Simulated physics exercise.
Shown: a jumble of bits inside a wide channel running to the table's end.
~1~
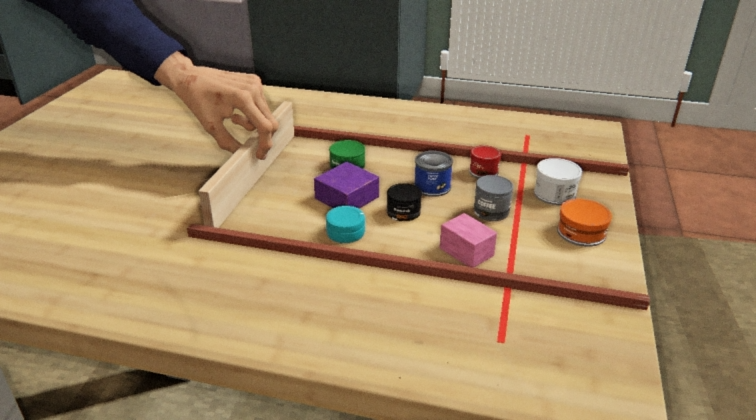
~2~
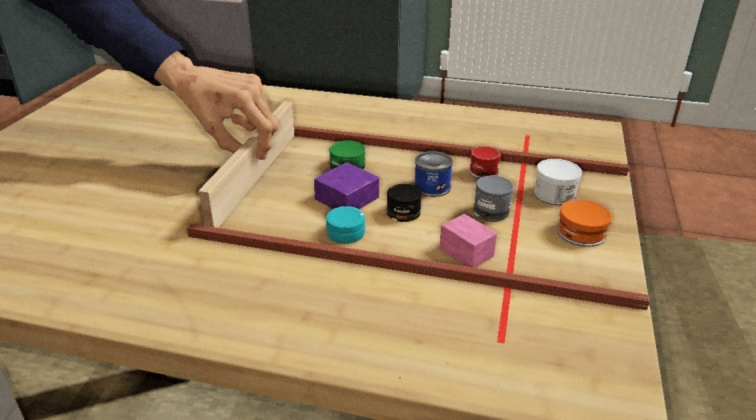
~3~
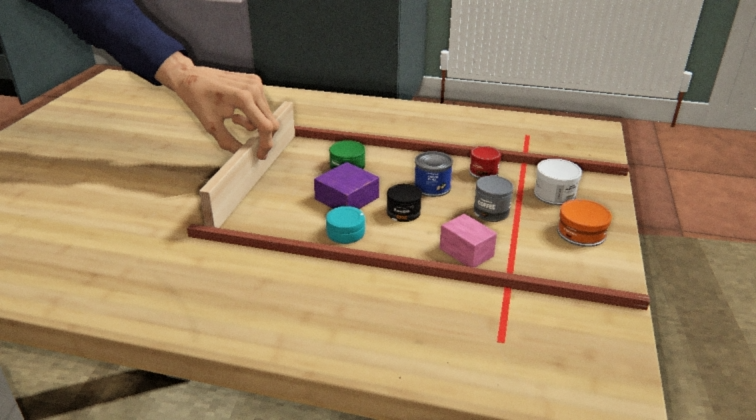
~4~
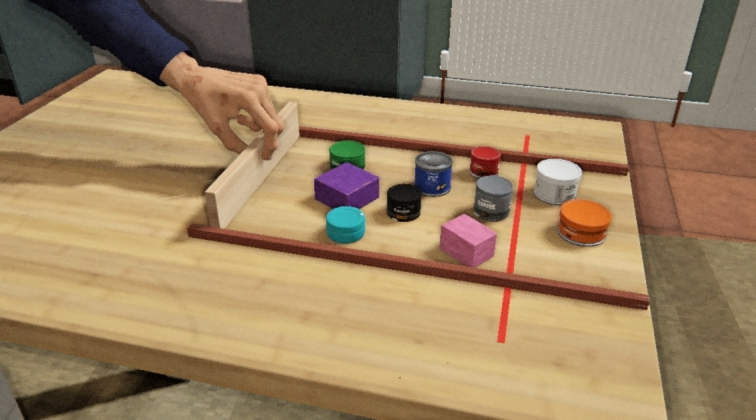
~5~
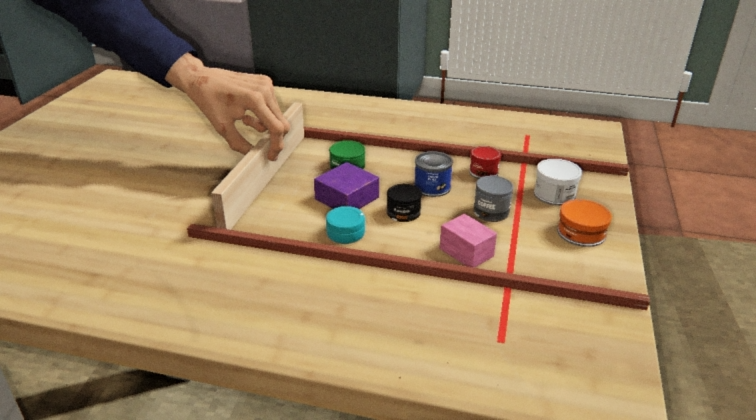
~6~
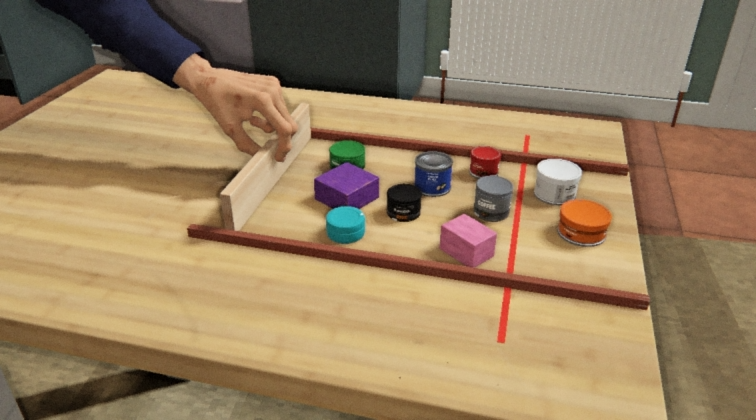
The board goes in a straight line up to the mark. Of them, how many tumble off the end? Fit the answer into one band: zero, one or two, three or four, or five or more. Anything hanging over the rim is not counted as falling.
I would say zero.
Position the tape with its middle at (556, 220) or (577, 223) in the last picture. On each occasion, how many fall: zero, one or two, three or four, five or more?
One to two; three to four.
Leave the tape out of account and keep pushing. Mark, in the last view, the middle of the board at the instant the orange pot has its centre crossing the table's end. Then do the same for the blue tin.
(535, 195) and (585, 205), roughly.
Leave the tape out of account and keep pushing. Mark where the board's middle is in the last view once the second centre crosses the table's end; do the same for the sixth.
At (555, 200) for the second, at (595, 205) for the sixth.
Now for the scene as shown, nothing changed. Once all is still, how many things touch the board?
It is in contact with 4.
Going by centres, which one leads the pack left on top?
It is the orange pot.
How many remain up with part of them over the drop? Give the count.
I'd say 1 of them.
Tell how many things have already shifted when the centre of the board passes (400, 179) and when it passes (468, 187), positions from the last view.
By then 5, and 9.
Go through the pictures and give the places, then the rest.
Orange pot (584, 223); white tin (557, 181); grey tub (493, 199); board (253, 160); tape (517, 214), in the first picture.
White tin (557, 182); purple block (347, 188), in the second picture.
Grey tub (493, 199); turquoise lid (346, 225), in the third picture.
Orange pot (584, 223); board (259, 160), in the fourth picture.
White tin (557, 182); red tin (485, 163), in the fifth picture.
Orange pot (584, 223); white tin (557, 182); grey tub (493, 199); board (272, 162); tape (517, 214), in the sixth picture.
Soon after, none off yet; orange pot at rest near (584, 223); white tin at rest near (557, 182); grey tub at rest near (493, 199).
In the end, the number that fall off is zero.
